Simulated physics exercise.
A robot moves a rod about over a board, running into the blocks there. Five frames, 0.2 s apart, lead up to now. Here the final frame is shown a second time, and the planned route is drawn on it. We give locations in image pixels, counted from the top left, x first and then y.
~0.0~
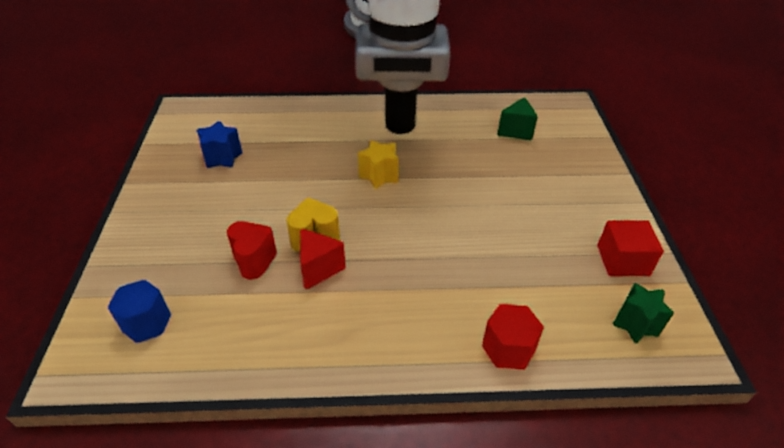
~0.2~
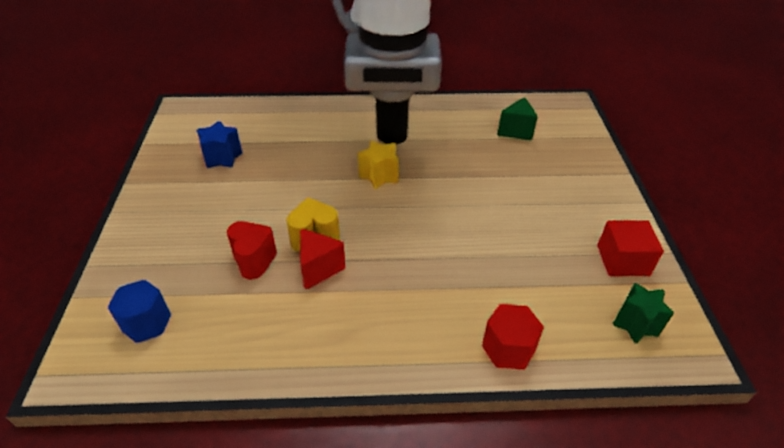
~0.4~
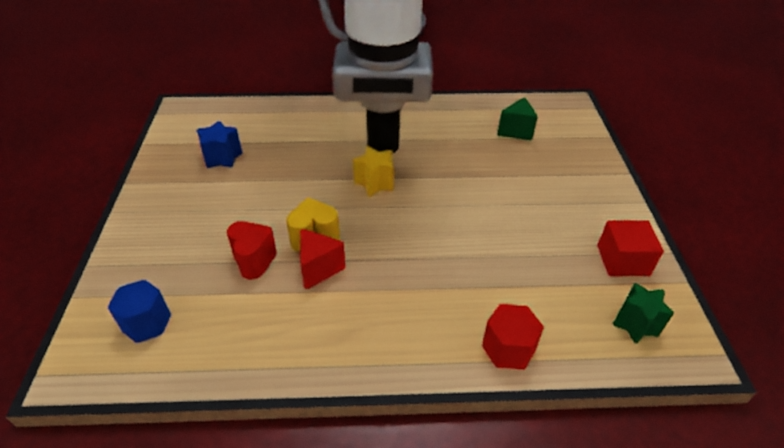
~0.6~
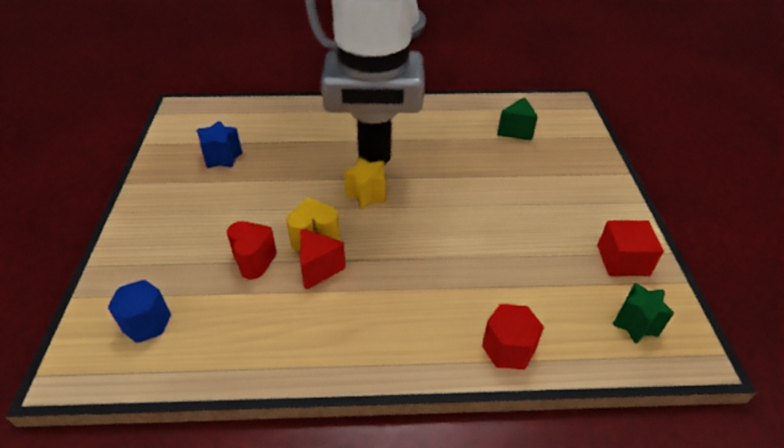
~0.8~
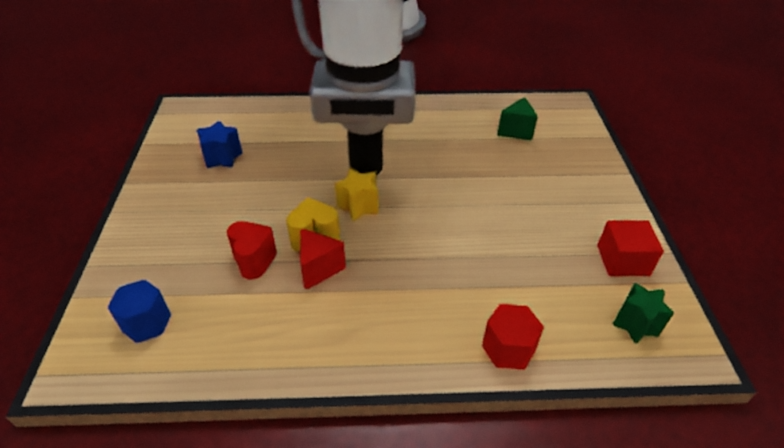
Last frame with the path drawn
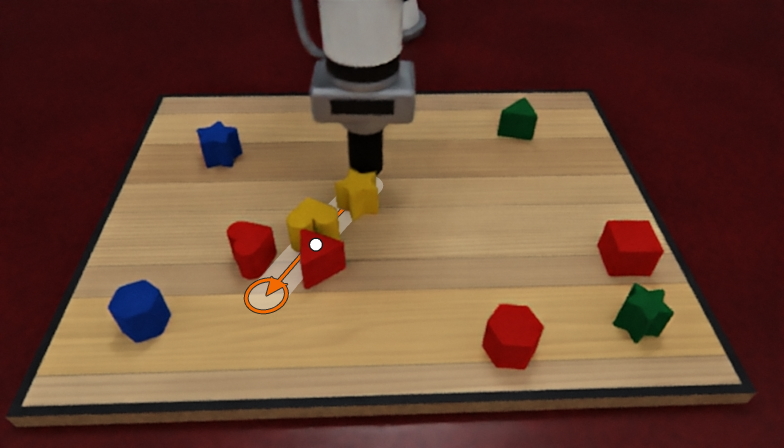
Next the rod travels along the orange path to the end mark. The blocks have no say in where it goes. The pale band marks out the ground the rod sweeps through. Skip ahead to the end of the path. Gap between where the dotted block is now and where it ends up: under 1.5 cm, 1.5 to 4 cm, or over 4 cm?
Distance: Above 4 cm.
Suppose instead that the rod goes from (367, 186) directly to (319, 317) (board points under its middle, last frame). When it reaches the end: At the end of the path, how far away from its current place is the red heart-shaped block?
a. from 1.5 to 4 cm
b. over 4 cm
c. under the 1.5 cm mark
I'll go with c - under the 1.5 cm mark.
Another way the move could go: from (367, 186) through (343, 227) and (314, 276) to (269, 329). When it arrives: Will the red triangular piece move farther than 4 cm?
I'd say yes.
The drawn path runs straight from (367, 186) to (266, 295); the dot is on the red triangular piece.
What follows on the original path. One third of the way, rod at (333, 199); red heart-shaped block at (242, 237); yellow heart-shaped block at (290, 232); red triangular piece at (312, 255), turned 35° anticlockwise; yellow star at (329, 216).
Two thirds of the way, rod at (300, 235); red heart-shaped block at (238, 237); yellow heart-shaped block at (252, 273), turned 20° clockwise; red triangular piece at (310, 283), turned 60° anticlockwise; yellow star at (296, 256), turned 15° anticlockwise.
At the end, rod at (262, 277); red heart-shaped block at (238, 237); yellow heart-shaped block at (222, 302), turned 60° clockwise; red triangular piece at (316, 305), turned 95° anticlockwise; yellow star at (278, 297), turned 45° anticlockwise.
